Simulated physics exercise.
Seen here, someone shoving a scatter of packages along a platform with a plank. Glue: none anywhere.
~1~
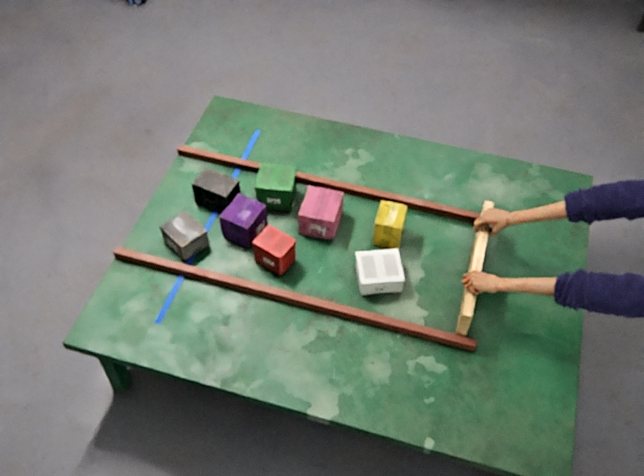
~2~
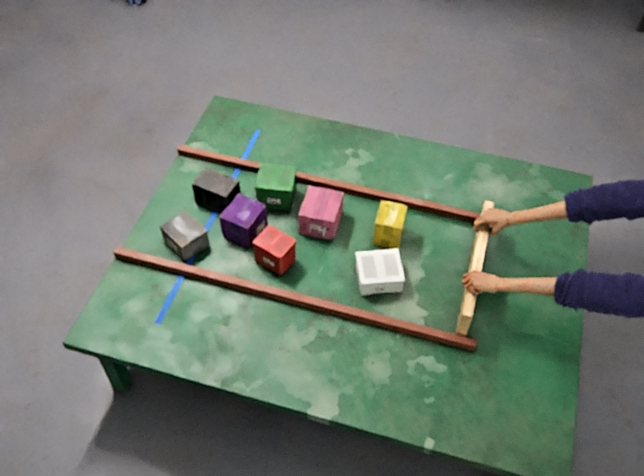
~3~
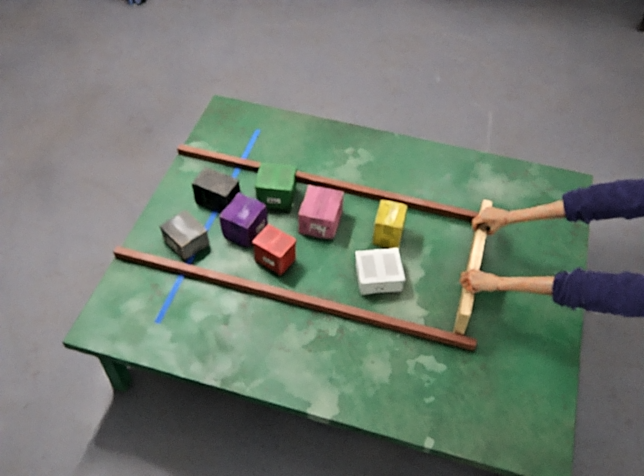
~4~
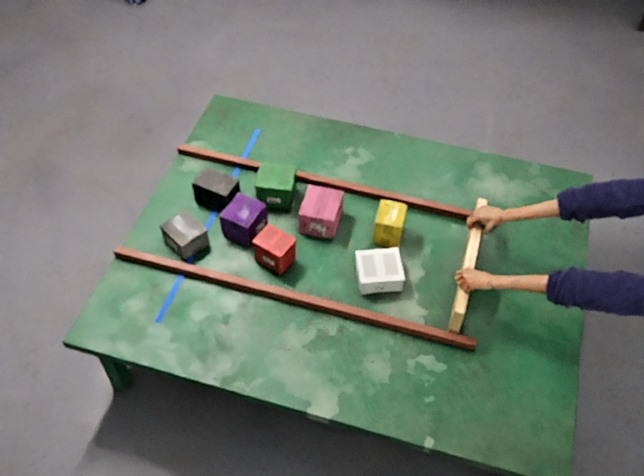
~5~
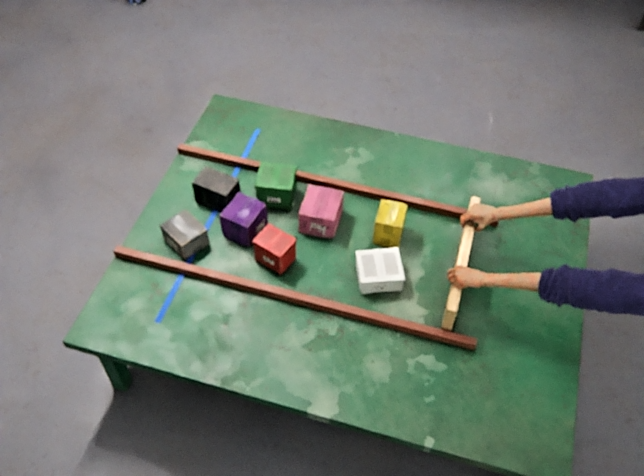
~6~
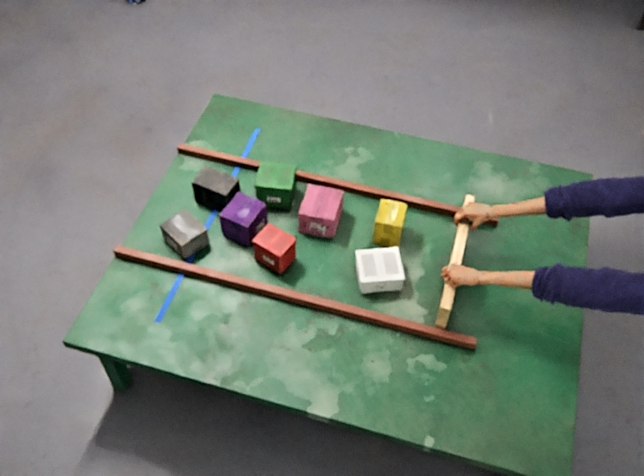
Two hands in dark blue sleeves grip a pale wooden plank at the right of a green platform, seen from above at an angle in a grey-floored room. Between two reddish-brown rails sit black, grey, purple, green, red and pink boxes near blue tape at left, with yellow and white ones nearer the plank. The hands slide the plank slightly left, while the boxes and camera stay still.
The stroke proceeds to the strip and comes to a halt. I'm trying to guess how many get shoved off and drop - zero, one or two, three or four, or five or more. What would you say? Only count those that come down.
My prediction is one or two fallers.
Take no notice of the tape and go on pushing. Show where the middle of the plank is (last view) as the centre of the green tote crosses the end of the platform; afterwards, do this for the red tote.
About (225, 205), and about (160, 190) for the other.
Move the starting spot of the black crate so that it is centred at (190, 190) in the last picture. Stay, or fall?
It goes off the edge.
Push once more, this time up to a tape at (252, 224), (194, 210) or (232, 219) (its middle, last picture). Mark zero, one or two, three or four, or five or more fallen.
In order: None; either three or four; not one.
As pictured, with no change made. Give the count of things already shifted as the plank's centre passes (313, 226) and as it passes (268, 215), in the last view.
Tally: 7; 8.
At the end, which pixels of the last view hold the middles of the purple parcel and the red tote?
First (152, 198), then (177, 240).
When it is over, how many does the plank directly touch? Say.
It is in contact with 3.
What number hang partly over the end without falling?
That would be 2.
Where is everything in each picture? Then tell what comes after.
In the first picture, grey parcel (185, 236); black crate (217, 192); purple parcel (244, 221); plank (475, 267); tape (213, 216).
In the second picture, black crate (217, 192); plank (475, 267).
In the third picture, purple parcel (244, 221); red tote (275, 251).
In the fourth picture, grey parcel (185, 235); yellow box (390, 224).
In the fifth picture, black crate (217, 191); white tote (379, 271).
In the sixth picture, grey parcel (185, 234); black crate (217, 190); purple parcel (244, 220); plank (456, 261); tape (213, 214).
Soon after, none off yet; grey parcel at rest near (185, 234); black crate at rest near (217, 190); purple parcel at rest near (244, 220).
Then, none off yet; grey parcel at rest near (185, 234); black crate moved a little near (208, 189); purple parcel moved a little near (234, 216).
Further on, none off yet; grey parcel moved about its own width near (154, 232); black crate moved about its own width near (159, 186); purple parcel moved about its own width near (191, 211).
At rest, the number that fall off is one or two; fallen, green tote and black crate.
